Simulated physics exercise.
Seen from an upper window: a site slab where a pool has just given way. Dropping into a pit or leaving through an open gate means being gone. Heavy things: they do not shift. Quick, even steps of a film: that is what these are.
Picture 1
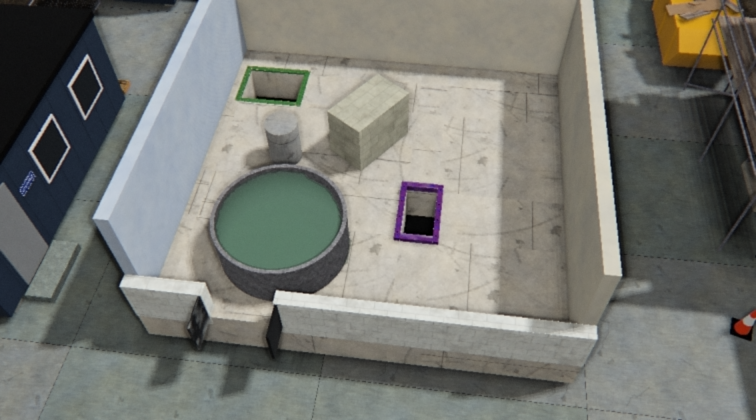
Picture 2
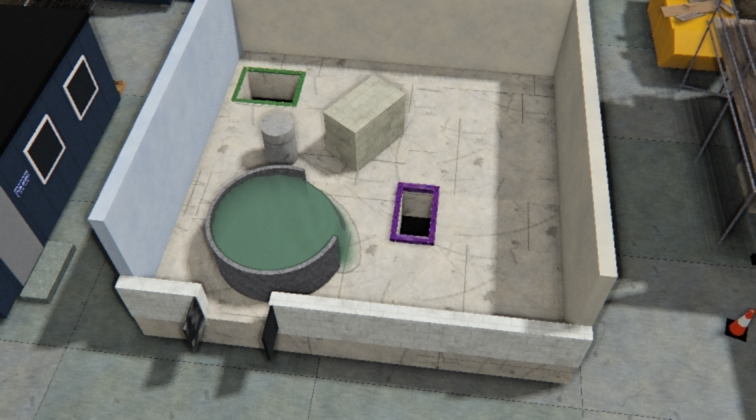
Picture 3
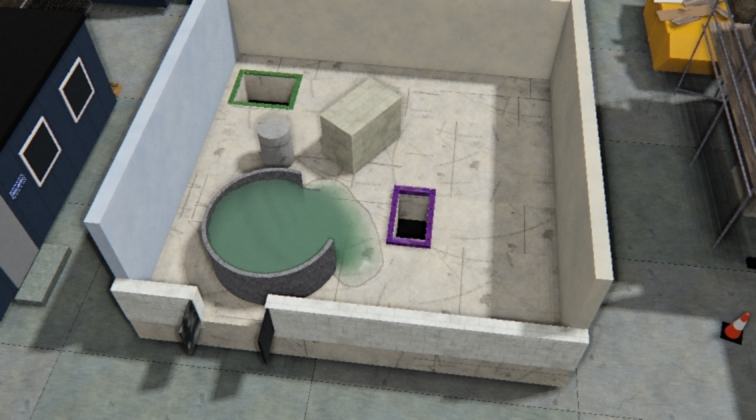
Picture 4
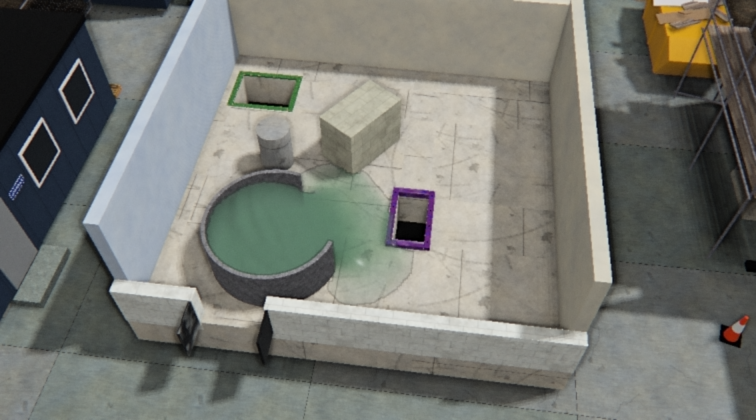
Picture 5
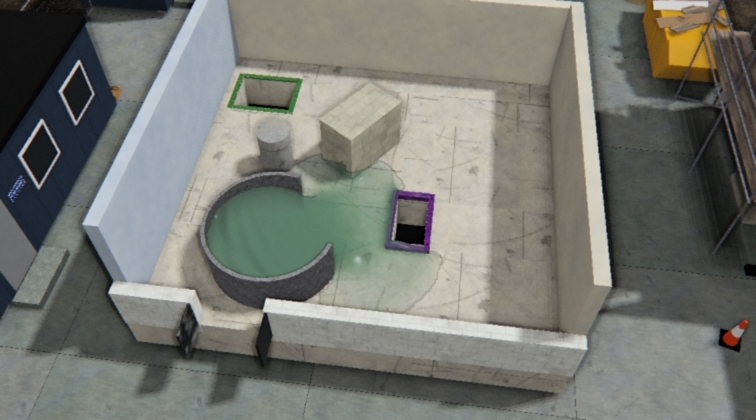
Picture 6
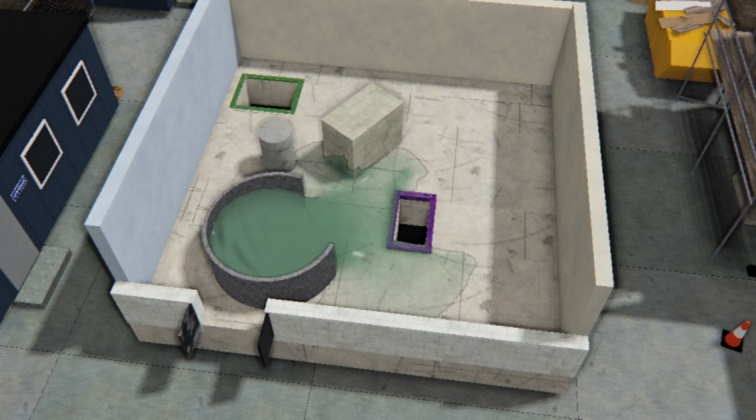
On a walled concrete slab, green water sat still in a round pool until a gap opened in its right side, and the water poured out, spreading across the floor and around the purple-edged pit.
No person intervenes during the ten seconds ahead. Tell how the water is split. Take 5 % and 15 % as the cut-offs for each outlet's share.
In the end, the gate ends up with less than 5 %, the green pit ends up with 5 to 15 %, the purple pit ends up with more than 15 %.
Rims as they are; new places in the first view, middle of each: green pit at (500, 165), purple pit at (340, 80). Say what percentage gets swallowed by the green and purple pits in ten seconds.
Roughly: Green pit 45 %, purple pit 0 %.
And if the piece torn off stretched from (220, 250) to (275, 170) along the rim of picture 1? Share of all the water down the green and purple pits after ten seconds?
For green it's about 45 per cent, and for purple about 0 per cent.
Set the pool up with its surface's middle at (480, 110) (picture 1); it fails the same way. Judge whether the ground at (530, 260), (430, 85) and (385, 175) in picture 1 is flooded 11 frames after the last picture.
In turn: Under water, flooded, clear.
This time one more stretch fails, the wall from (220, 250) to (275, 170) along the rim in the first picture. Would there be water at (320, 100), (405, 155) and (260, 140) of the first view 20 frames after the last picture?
Point 1: Inundated; point 2: Unwetted; point 3: Inundated.
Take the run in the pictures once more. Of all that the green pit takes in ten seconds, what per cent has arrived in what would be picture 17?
Approximately 10 per cent.
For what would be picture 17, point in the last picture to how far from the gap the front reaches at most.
Somewhere near (550, 89).
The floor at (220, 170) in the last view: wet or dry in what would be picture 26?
Untouched.
A moment on, water covers 40 % of the floor; the gate 0 %, the green pit 0 %, the purple pit 10 %.
Next, water covers 55 % of the floor; the gate 0 %, the green pit 1 %, the purple pit 19 %.
Then, water covers 55 % of the floor; the gate 0 %, the green pit 1 %, the purple pit 23 %.
Later, water covers 75 % of the floor; the gate 0 %, the green pit 2 %, the purple pit 26 %.
In the end, water covers 95 % of the floor; the gate 1 %, the green pit 7 %, the purple pit 26 %.
